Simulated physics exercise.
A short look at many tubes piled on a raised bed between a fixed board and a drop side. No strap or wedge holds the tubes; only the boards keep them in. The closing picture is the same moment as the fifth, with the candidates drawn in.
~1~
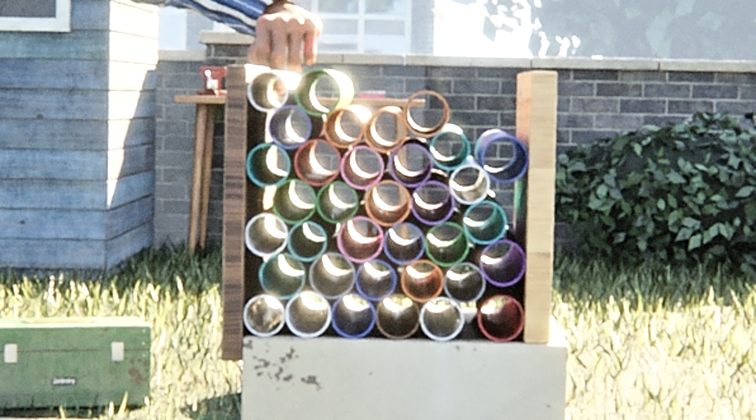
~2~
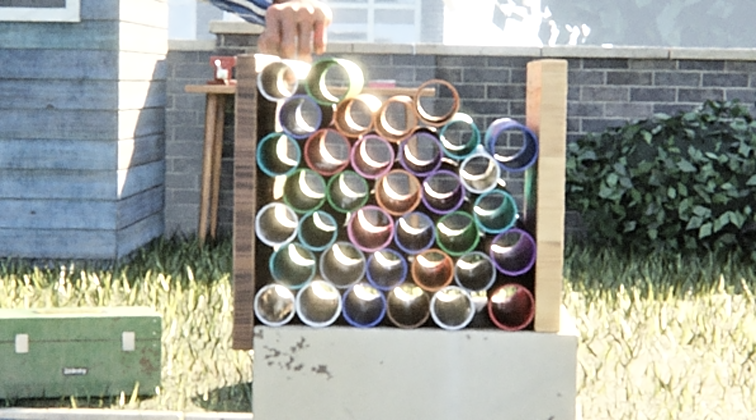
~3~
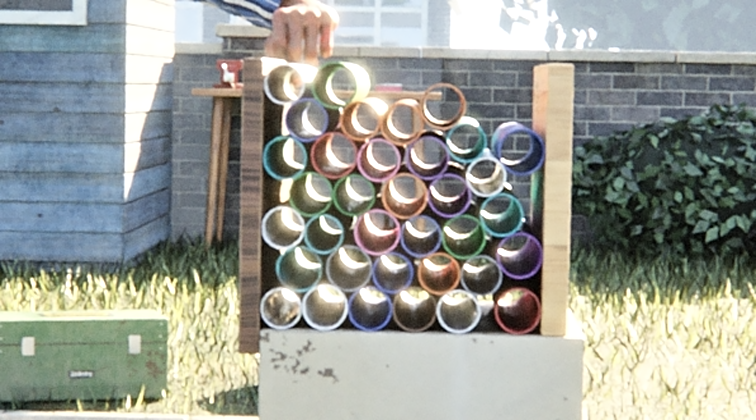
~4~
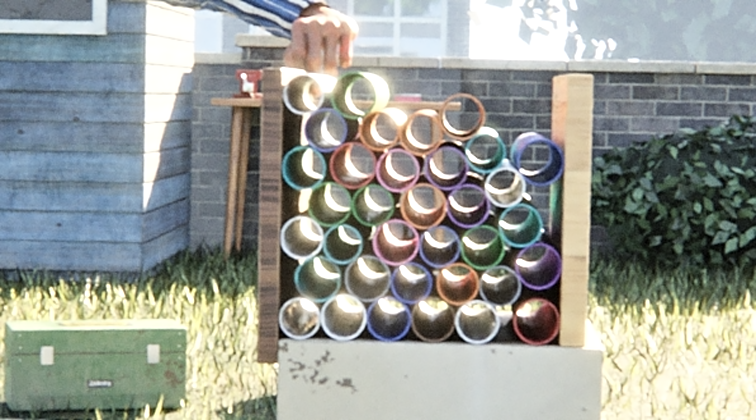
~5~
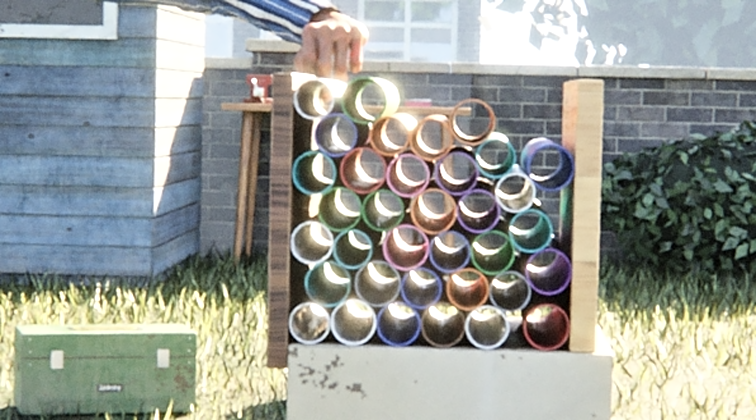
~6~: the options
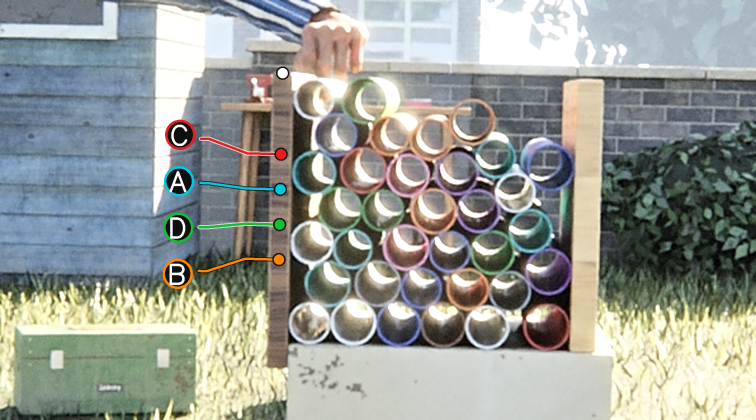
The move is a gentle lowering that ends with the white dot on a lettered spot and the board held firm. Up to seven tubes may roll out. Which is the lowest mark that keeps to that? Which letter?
Down to B.
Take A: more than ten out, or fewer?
At A, fewer than ten.
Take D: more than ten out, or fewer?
Fewer than ten.
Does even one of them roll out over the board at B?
At B: Yes.
On the marked copy, A at (280, 189); B at (279, 260); C at (281, 154); D at (279, 225); the white dot at (282, 73).
With B. Early on, top of the board (293, 154).
Further on, top of the board (291, 247).
At the end, top of the board (290, 259), about four out over the board.
As for the rest, A one out over the board; C none out over the board; D three out over the board.
